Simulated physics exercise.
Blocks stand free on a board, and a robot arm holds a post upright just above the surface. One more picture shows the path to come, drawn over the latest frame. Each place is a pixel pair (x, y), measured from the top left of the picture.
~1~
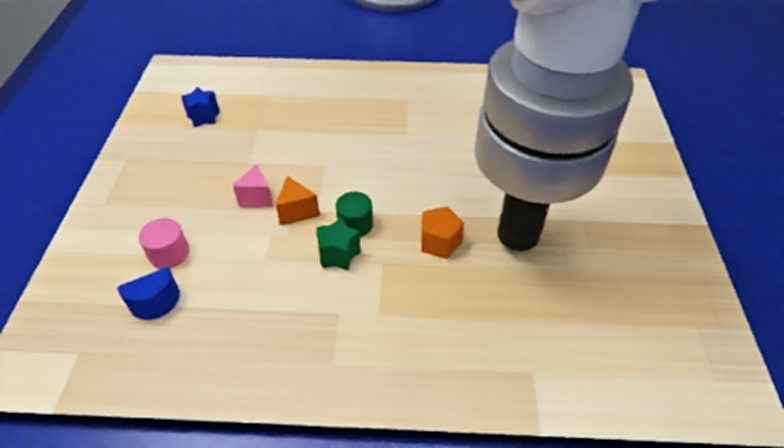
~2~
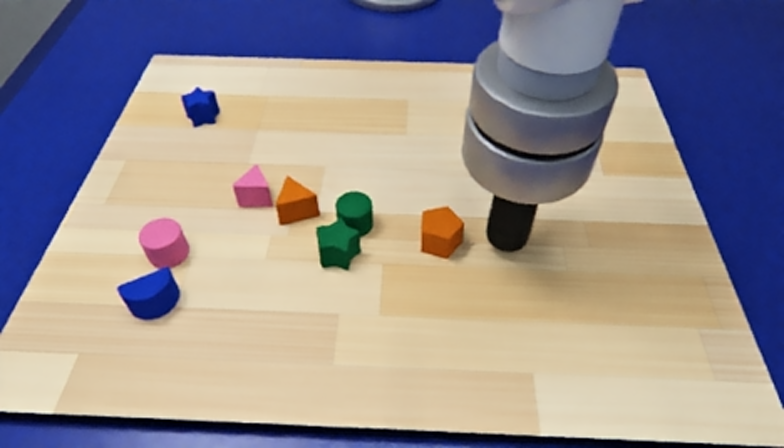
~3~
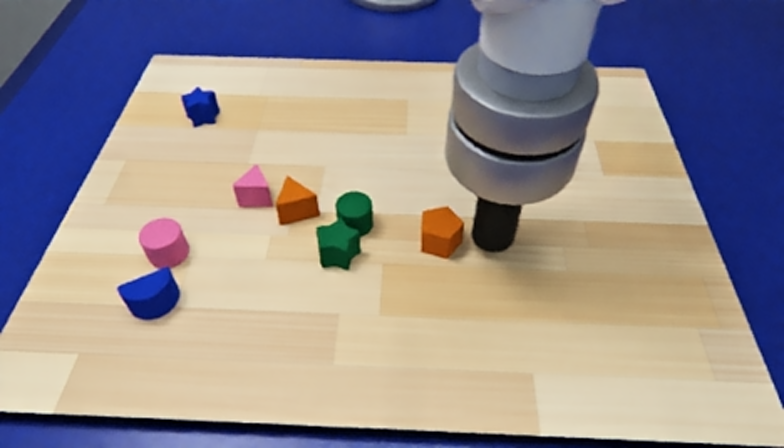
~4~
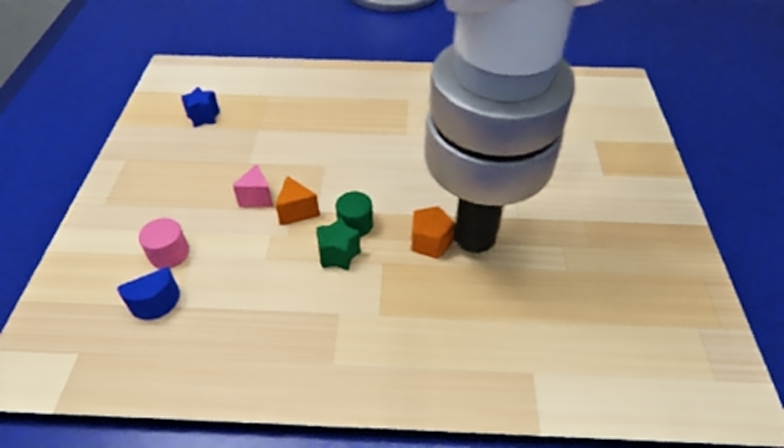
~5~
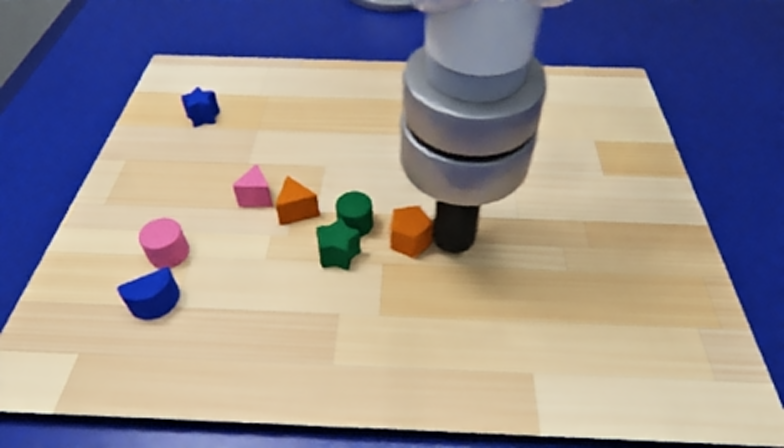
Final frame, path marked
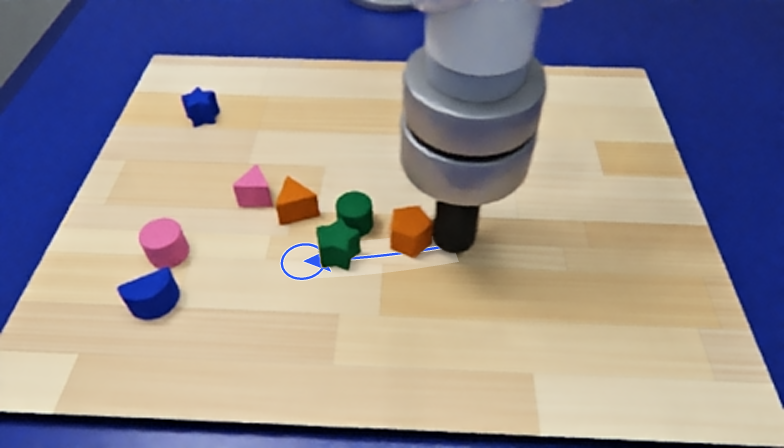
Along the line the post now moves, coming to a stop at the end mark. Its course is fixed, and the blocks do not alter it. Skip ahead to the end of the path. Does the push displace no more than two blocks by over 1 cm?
Final answer: No.
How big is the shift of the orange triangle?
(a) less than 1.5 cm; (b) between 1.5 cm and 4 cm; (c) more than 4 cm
That would be a.
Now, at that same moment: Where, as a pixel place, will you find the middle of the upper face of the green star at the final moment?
My prediction: (261, 241).
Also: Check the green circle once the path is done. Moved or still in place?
The green circle will not stay where it is.
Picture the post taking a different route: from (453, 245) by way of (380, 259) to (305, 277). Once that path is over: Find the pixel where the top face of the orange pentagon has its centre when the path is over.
The orange pentagon ends near (343, 213).
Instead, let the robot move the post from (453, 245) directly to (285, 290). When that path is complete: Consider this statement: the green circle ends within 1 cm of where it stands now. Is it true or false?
False.
Drawn move, from (453, 245) via (380, 256), ending at (304, 261).
What follows on the original path. One third of the way, post (404, 245); green star (331, 234); green circle (342, 196); orange pentagon (369, 215), turned 45° clockwise.
Two thirds of the way, post (354, 251); green star (313, 238), turned 20° anticlockwise; green circle (331, 182); orange pentagon (335, 210), turned 90° clockwise.
At the end, post (302, 254); orange triangle still; green star (261, 241), turned 25° anticlockwise; green circle (330, 180); orange pentagon (322, 208), turned 115° clockwise.
